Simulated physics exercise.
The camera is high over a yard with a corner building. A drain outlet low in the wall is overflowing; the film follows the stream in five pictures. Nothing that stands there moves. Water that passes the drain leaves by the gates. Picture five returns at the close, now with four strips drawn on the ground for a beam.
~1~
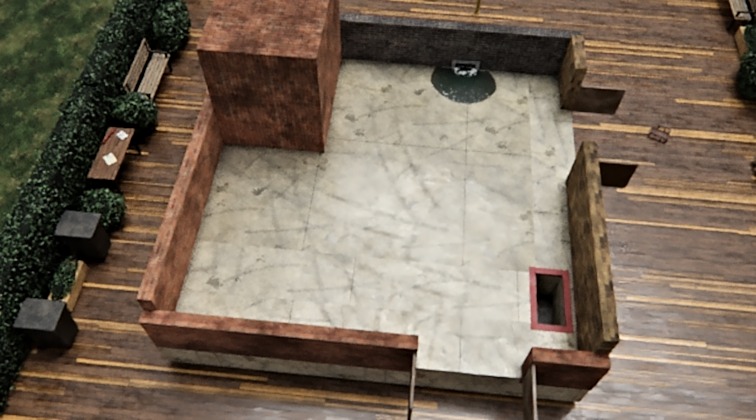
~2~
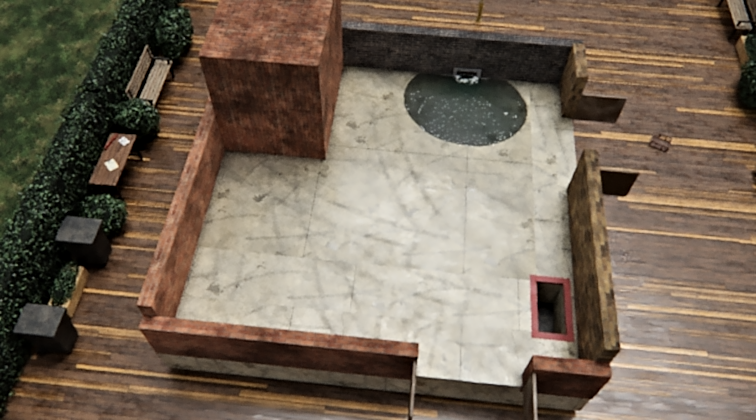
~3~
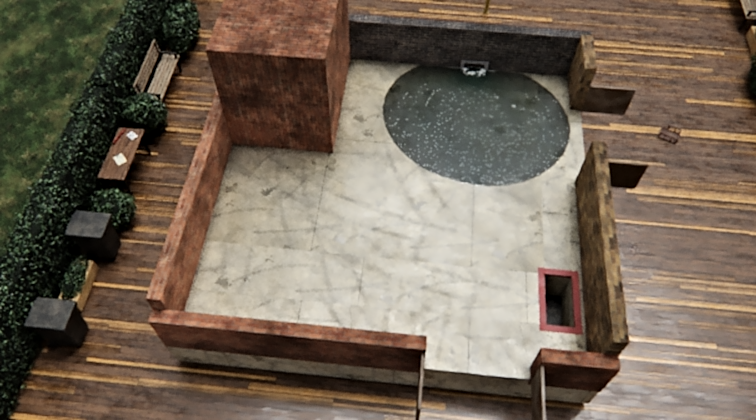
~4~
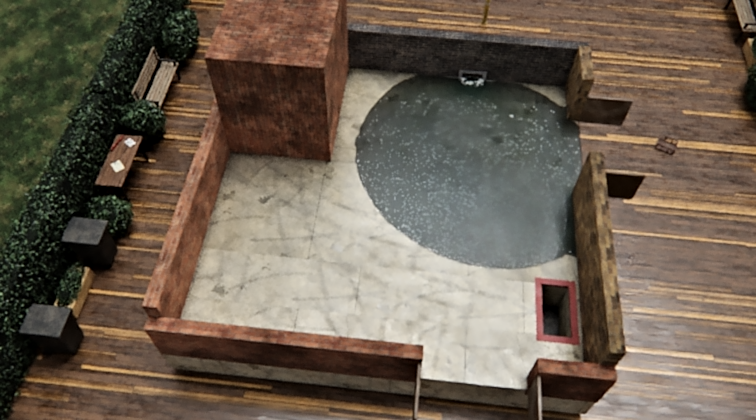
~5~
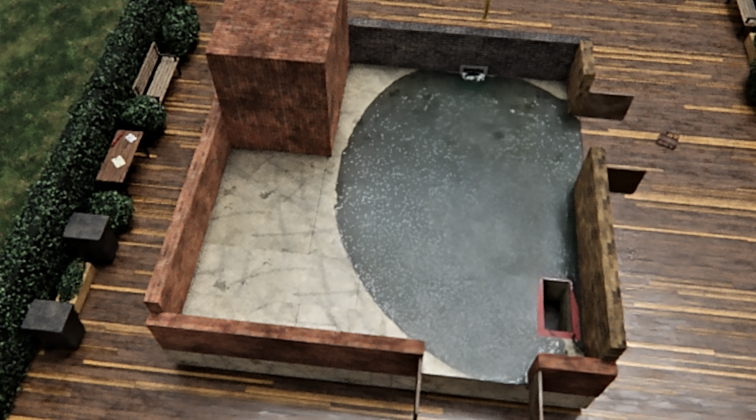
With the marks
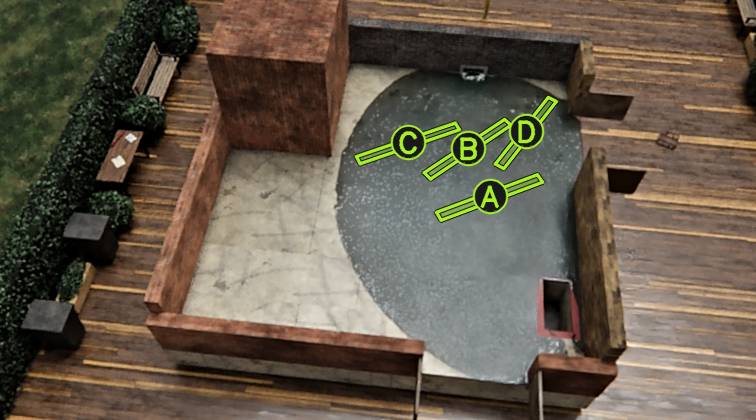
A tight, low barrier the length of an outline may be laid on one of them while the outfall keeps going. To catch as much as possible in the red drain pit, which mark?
C.
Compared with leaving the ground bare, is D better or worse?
Spot D is worse.
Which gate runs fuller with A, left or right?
The left one.
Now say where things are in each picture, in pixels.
The first picture shows outfall at (465, 65); red drain pit at (550, 299); open gate at (468, 360); open gate at (563, 143); front seen at (464, 99), 3 % of the ground wet; red drain pit still dry.
The second picture shows front seen at (478, 142), 10 % of the ground wet; red drain pit still dry.
The third picture shows front seen at (455, 179), 22 % of the ground wet; red drain pit still dry.
The fourth picture shows front seen at (483, 264), 41 % of the ground wet; red drain pit still dry.
The fifth picture shows front seen at (401, 320), 60 % of the ground wet; red drain pit taking water.
On the marked copy, A from (438, 216) to (540, 178); B from (427, 175) to (507, 122); C from (358, 160) to (457, 126); D from (499, 166) to (552, 99).
With A, about 23 % of the stream goes into the red drain pit, about 75 % out by the gates.
With B, about 25 % of the stream goes into the red drain pit, about 74 % out by the gates.
With C, about 39 % of the stream goes into the red drain pit, about 59 % out by the gates.
With D, about 24 % of the stream goes into the red drain pit, about 74 % out by the gates.
